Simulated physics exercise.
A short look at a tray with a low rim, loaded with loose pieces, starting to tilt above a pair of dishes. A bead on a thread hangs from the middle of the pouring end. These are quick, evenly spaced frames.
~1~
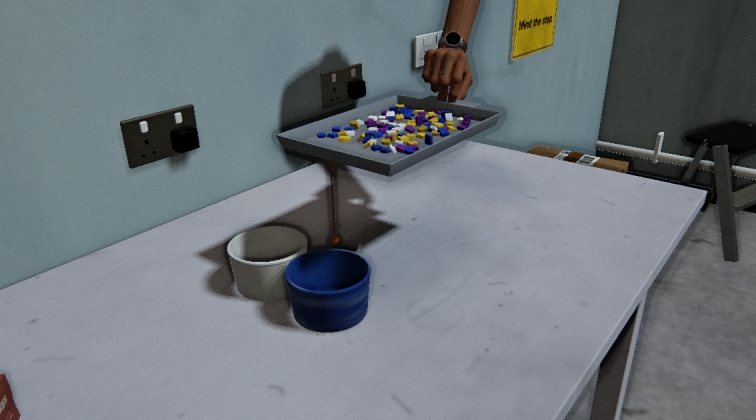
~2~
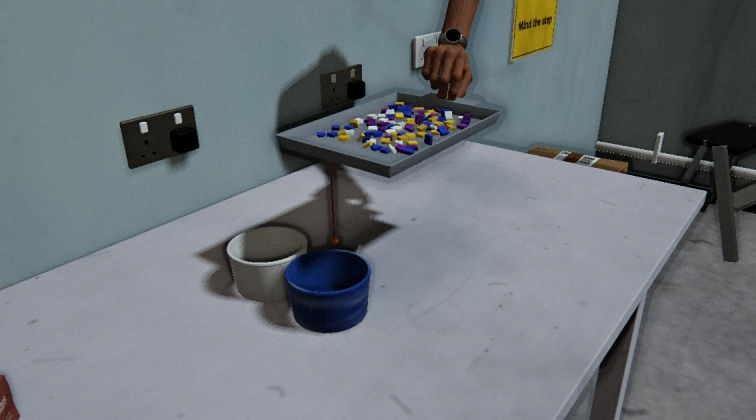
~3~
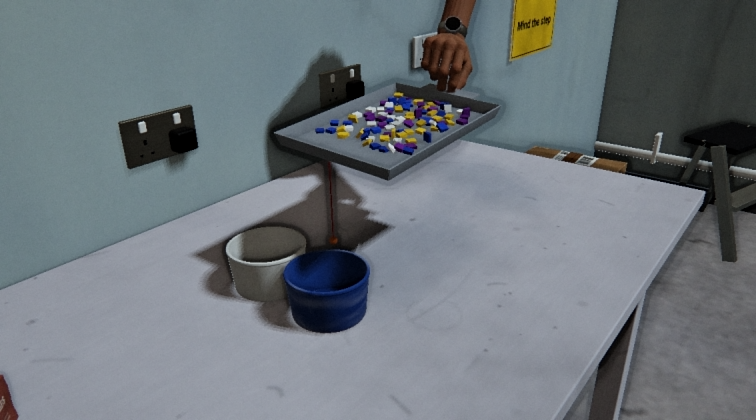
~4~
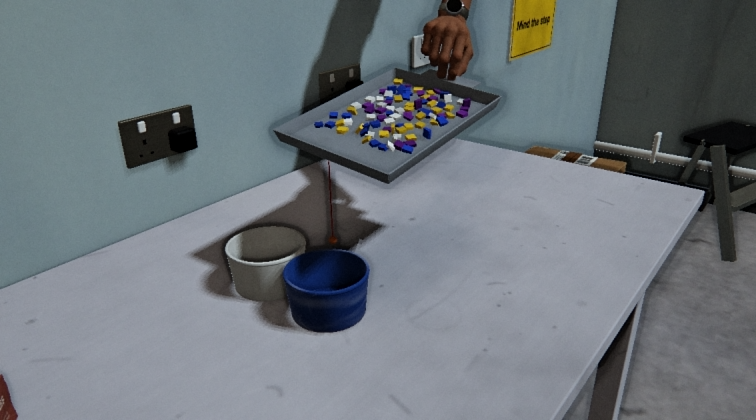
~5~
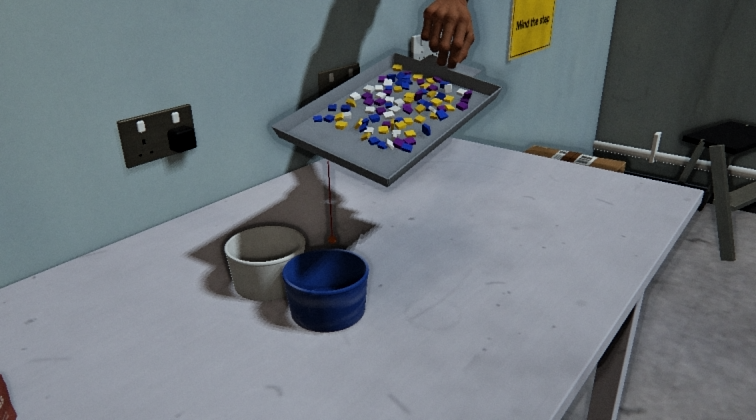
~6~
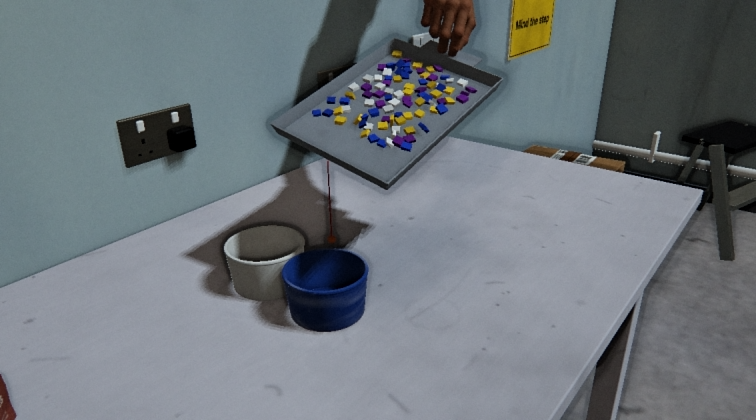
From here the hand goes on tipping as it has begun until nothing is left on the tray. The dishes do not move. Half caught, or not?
Together they catch less than half.
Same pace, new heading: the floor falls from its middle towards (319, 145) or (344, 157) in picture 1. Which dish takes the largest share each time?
The first try: The left one. The second: The dish on the right.
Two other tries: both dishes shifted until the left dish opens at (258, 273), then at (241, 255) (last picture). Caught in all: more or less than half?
In turn: The smaller part; not half.
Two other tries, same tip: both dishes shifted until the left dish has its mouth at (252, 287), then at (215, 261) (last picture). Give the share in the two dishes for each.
About 0 and 0 per cent.
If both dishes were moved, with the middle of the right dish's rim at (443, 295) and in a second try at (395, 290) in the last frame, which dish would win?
One: Left. Two: Right.
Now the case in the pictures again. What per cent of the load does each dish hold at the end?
Left dish: 0 %, right dish: 10 %.
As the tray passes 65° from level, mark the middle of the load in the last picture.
Near (392, 163).
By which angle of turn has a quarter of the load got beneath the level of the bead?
At some 80 degrees.
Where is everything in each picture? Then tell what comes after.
The first frame shows corners of the pouring end (282, 134) and (390, 162), level; middle of the load (402, 126), mosaic tiles; left dish (240, 275); right dish (300, 305); bead on its thread (335, 240).
The second frame shows corners of the pouring end (282, 134) and (389, 164), level; middle of the load (401, 125).
The third frame shows corners of the pouring end (280, 132) and (388, 167), tipped barely, lowest at the right corner; middle of the load (400, 119).
The fourth frame shows corners of the pouring end (279, 129) and (388, 171), tipped a little, lowest at the right corner; middle of the load (408, 115).
The fifth frame shows corners of the pouring end (278, 126) and (387, 175), tipped clearly, lowest at the right corner; middle of the load (407, 107).
The sixth frame shows corners of the pouring end (276, 123) and (387, 179), tipped clearly, lowest at the right corner; middle of the load (399, 95), about a tenth on the move; left dish (237, 275); right dish (297, 304).
Just after the last frame, tray tipped steeply; almost all on the tray; about a tenth in the air.
A moment on, tray tipped past a quarter turn; just a few on the tray; about a tenth in the right dish; the larger part outside both; about a tenth in the air.
Further on, tray tipped past a quarter turn; about a tenth in the right dish; the larger part outside both.
When it is over, tray tipped past a quarter turn; about a tenth in the right dish; not one in the left dish; the larger part outside both.
